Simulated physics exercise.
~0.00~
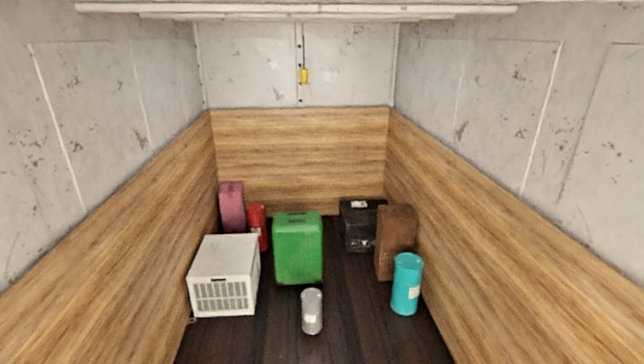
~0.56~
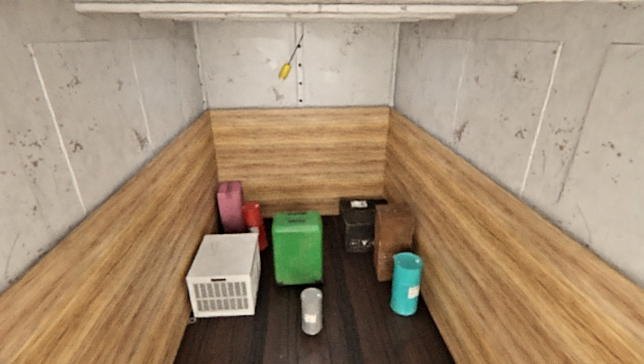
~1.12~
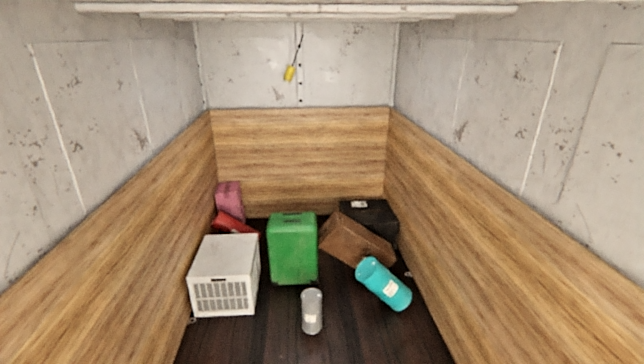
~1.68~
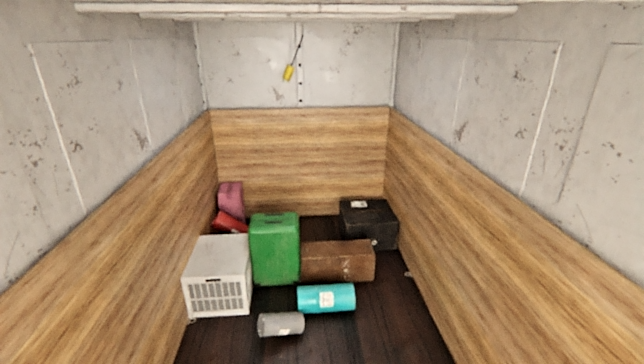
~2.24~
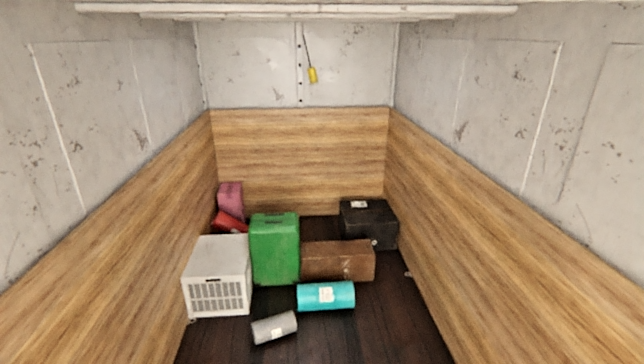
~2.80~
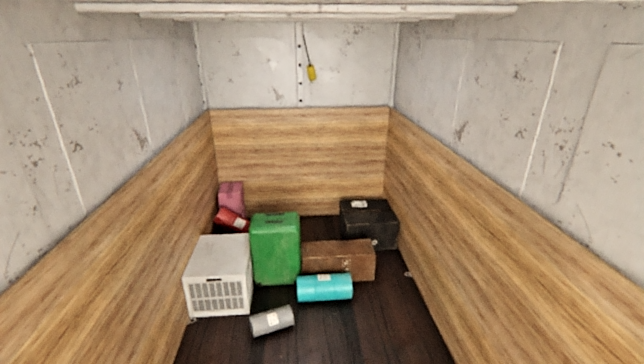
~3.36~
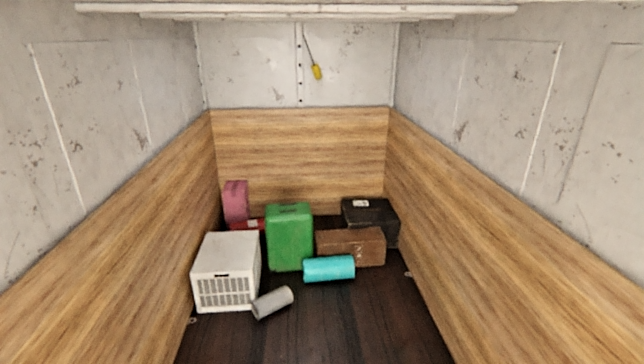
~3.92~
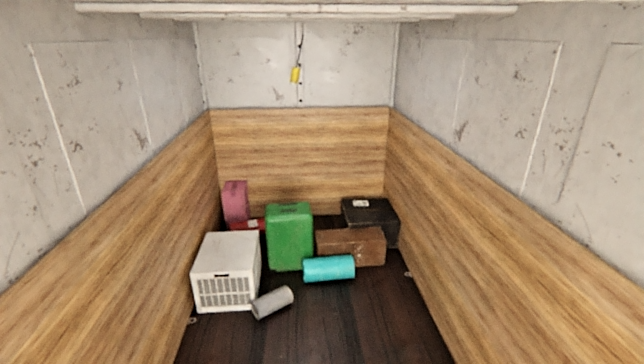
A yellow lamp hangs and sways on the bulkhead of a van's load bay, seen from the rear, above a pink box, a red canister and a white chest at left, a green case in the middle, a grey canister in front, and black and brown boxes and a turquoise canister at right. The brown box, turquoise canister and red canister tip left. Next the brown box and both front canisters land on their sides. Later the load shifts forwards and slightly right. Finally four things lie toppled, the green case standing displaced.
